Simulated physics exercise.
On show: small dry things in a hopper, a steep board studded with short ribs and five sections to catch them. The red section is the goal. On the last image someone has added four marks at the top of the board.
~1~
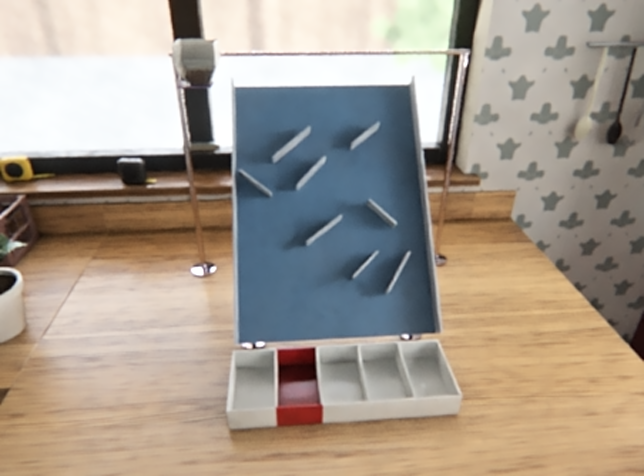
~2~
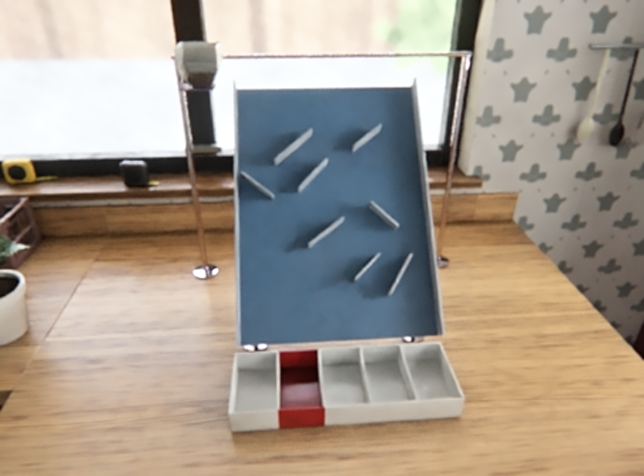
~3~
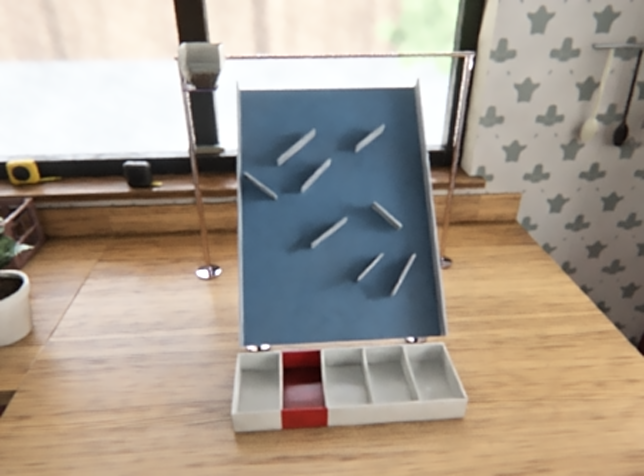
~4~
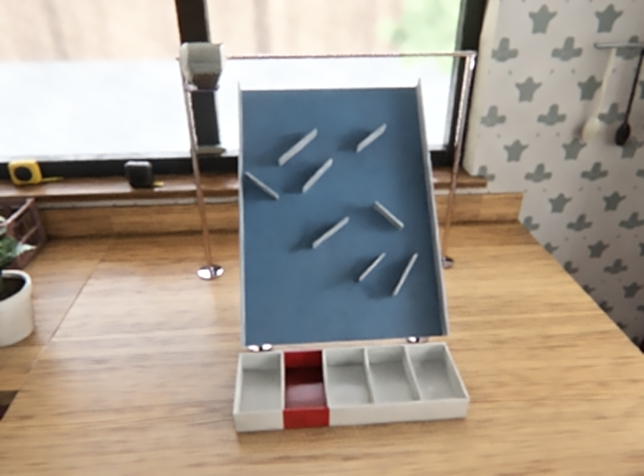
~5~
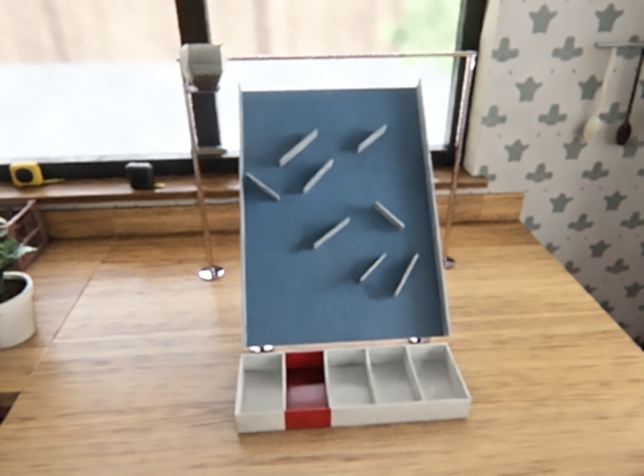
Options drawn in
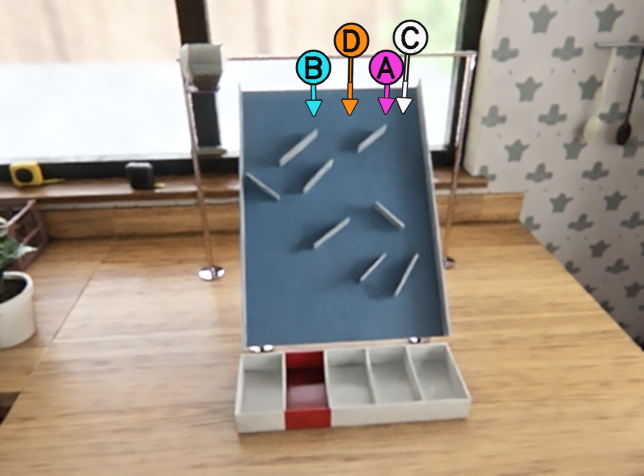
A steep blue board studded with short pale ribs stands on a wooden counter, seen from the front and slightly above, before a bright window and leaf-patterned wallpaper. A grey hopper sits at upper left on a thin metal frame, and below lies a pale tray of five sections, the second from left red. Nothing on the board moves; only the camera drifts very slightly.
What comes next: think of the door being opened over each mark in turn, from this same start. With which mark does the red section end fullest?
It is B.
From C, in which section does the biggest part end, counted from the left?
The fifth.
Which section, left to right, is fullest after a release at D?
The first from the left.
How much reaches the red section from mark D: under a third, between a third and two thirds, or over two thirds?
It is under a third.
On the marked copy, mark A meets the board at (386, 108); mark B meets the board at (313, 110); mark C meets the board at (403, 107); mark D meets the board at (349, 109).
If A is chosen, only a few in the red section, close to half in other sections, close to a third outside the box.
If B is chosen, close to a quarter in the red section, close to a third in other sections, close to a third outside the box.
If C is chosen, only a few in the red section, the bulk in other sections, close to a quarter outside the box.
If D is chosen, a small share in the red section, close to two thirds in other sections, close to a quarter outside the box.
